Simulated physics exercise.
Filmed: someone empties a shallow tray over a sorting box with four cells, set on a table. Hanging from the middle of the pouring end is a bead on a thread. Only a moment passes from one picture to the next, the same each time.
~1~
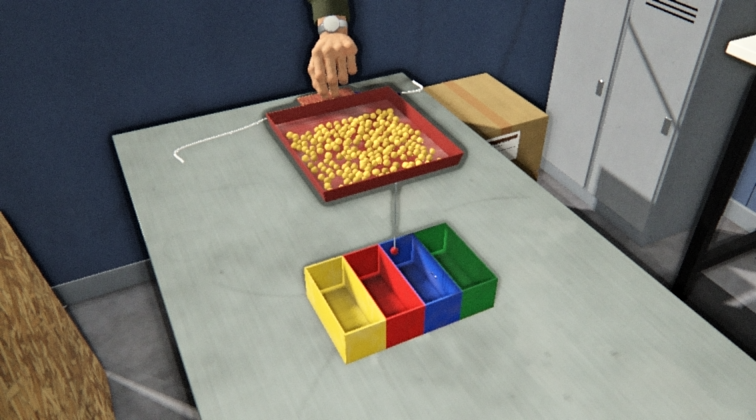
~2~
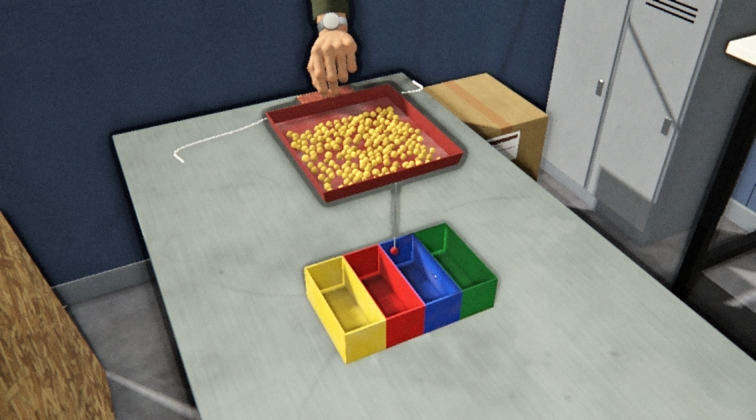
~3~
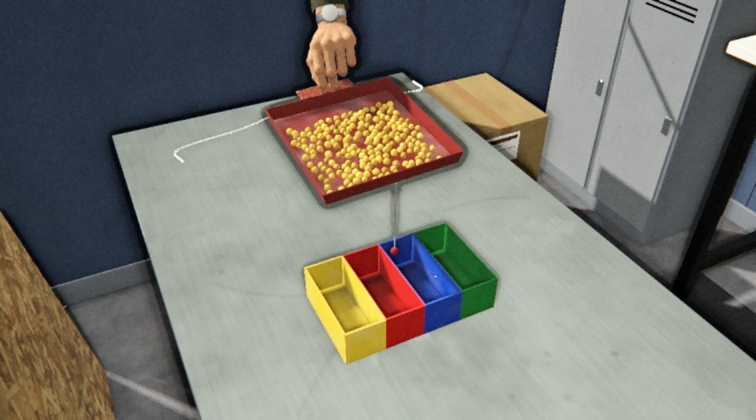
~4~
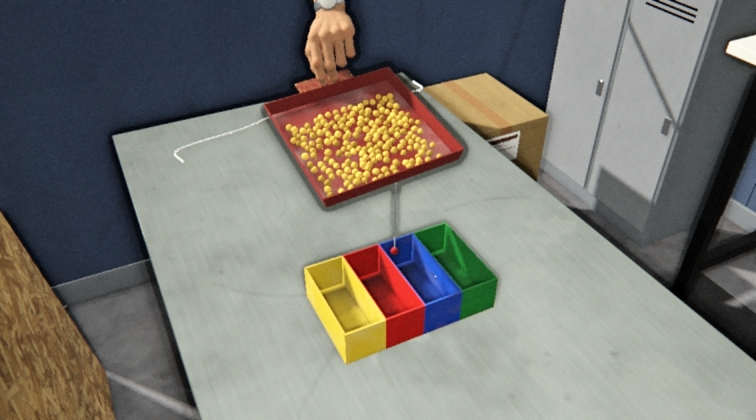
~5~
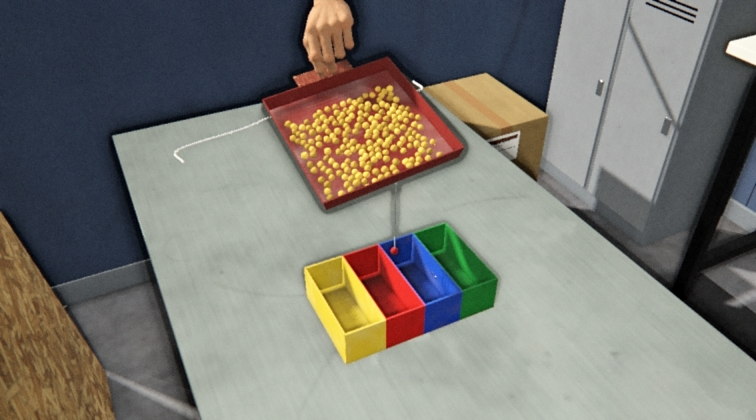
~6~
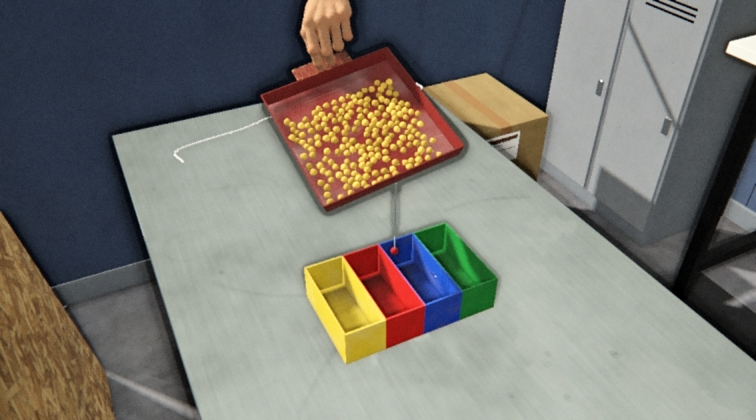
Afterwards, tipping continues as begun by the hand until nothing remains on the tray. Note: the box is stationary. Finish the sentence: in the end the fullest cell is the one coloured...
In the end the fullest cell is the one coloured yellow.
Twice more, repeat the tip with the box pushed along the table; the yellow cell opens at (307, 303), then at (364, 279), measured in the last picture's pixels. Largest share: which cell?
Try one: That red cell; try two: That yellow cell.
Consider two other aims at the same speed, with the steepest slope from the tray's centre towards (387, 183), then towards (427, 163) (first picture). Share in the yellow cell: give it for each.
First heading roughly 30 %, second roughly 0 %.
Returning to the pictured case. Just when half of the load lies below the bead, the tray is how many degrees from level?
That happens at close to 110 degrees.
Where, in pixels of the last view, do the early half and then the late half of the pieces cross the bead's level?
It passes near (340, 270) first and then near (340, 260).
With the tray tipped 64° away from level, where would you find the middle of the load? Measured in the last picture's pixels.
Look about (351, 163) in the last picture.
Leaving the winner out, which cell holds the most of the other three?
Second place goes to the cell in red.
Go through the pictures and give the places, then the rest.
The first picture shows corners of the pouring end (325, 189) and (459, 152), level; middle of the load (368, 146), puffed corn balls; bead on its thread (395, 251); yellow cell (365, 339); red cell (405, 324); blue cell (443, 310); green cell (479, 296).
The second picture shows corners of the pouring end (325, 190) and (459, 151), level; middle of the load (368, 145).
The third picture shows corners of the pouring end (325, 192) and (459, 150), tipped barely, lowest at the left corner; middle of the load (368, 143).
The fourth picture shows corners of the pouring end (325, 196) and (459, 148), tipped a little, lowest at the left corner; middle of the load (367, 139).
The fifth picture shows corners of the pouring end (325, 199) and (459, 146), tipped a little, lowest at the left corner; middle of the load (367, 136).
The sixth picture shows corners of the pouring end (325, 203) and (460, 145), tipped clearly, lowest at the left corner; middle of the load (367, 135); yellow cell (365, 339); red cell (405, 324); blue cell (443, 310); green cell (479, 296).
Just after the last frame, tray tipped steeply; almost all on the tray; just a few falling or outside the box.
A moment on, tray tipped past a quarter turn; roughly half on the tray; about a tenth in the yellow cell; just a few in the red cell; roughly a third falling or outside the box.
Further on, tray tipped past a quarter turn; the larger part in the yellow cell; about a tenth in the red cell; just a few falling or outside the box.
When it is over, tray tipped past a quarter turn; the larger part in the yellow cell; about a tenth in the red cell; not one in the blue cell; not one in the green cell; just a few outside the box.
